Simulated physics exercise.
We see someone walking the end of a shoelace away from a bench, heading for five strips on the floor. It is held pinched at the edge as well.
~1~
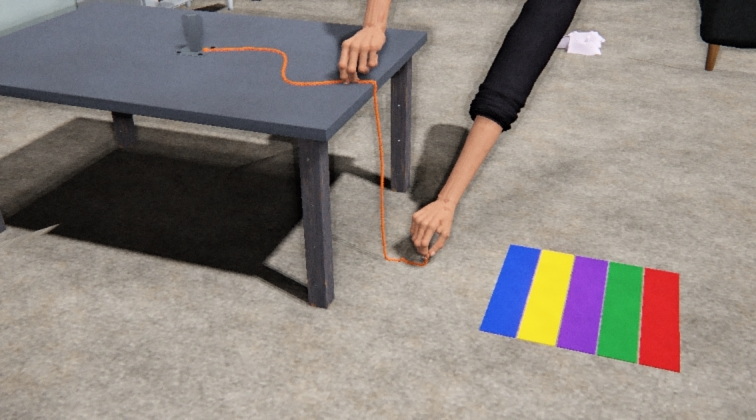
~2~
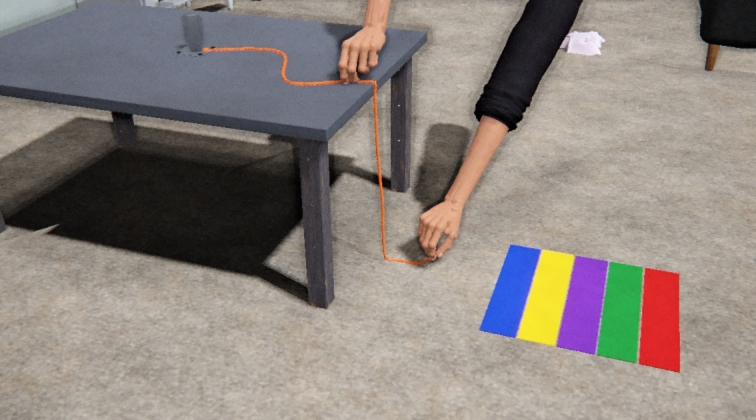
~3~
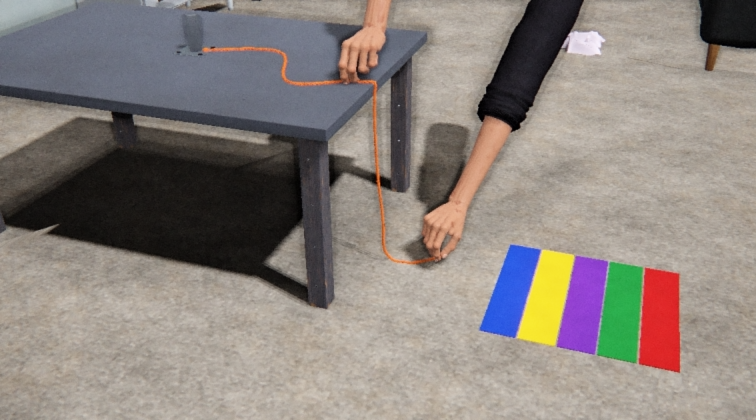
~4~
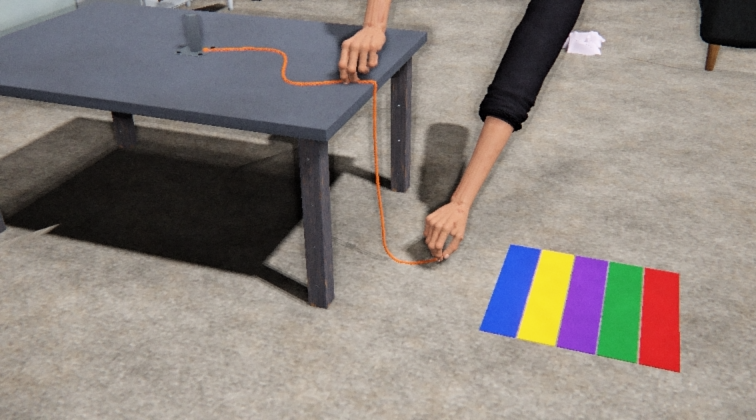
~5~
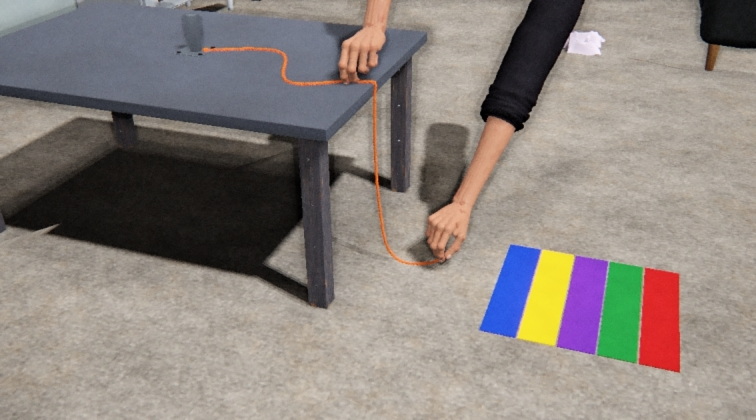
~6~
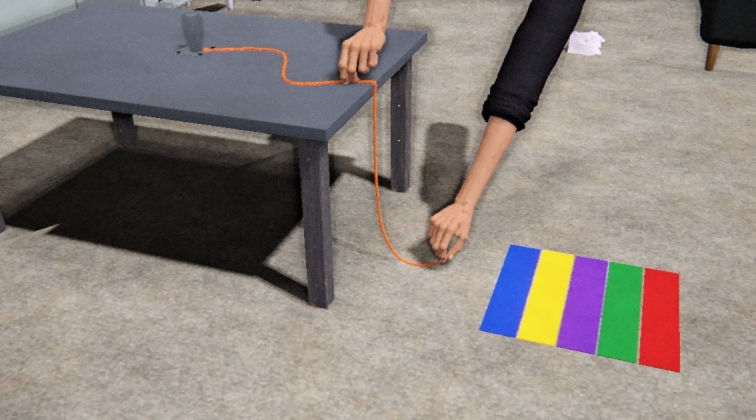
An orange cord hung over the edge of a gray table, pinned there by one hand, while another hand near the floor drew its end slightly right, toward five colored strips.
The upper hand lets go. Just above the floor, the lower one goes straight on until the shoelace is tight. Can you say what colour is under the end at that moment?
Yes, it is green.
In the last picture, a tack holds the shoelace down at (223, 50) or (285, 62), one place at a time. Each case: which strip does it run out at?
You'd see green the first time and purple the second.
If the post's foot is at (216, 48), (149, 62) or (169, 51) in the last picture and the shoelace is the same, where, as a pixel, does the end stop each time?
First (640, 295), then (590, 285), and last (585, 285).
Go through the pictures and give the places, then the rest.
The first frame shows end (428, 254); blue (503, 316); yellow (540, 324); purple (579, 331); green (619, 339); red (660, 348).
The second frame shows end (436, 256); shoelace through (240, 49) (285, 61) (306, 84) (375, 100) (380, 175) (384, 247).
The third frame shows end (440, 256).
The fourth frame shows end (442, 257); shoelace through (240, 49) (285, 61) (306, 84) (374, 100) (377, 174) (385, 246).
The fifth frame shows end (444, 257).
The sixth frame shows end (447, 258); shoelace through (240, 49) (285, 61) (306, 84) (374, 100) (376, 174) (390, 245).
A little later, end near (556, 278); over yellow.
Next, end near (598, 285); over purple.
When it is tight, end near (624, 290); over green. The green one.
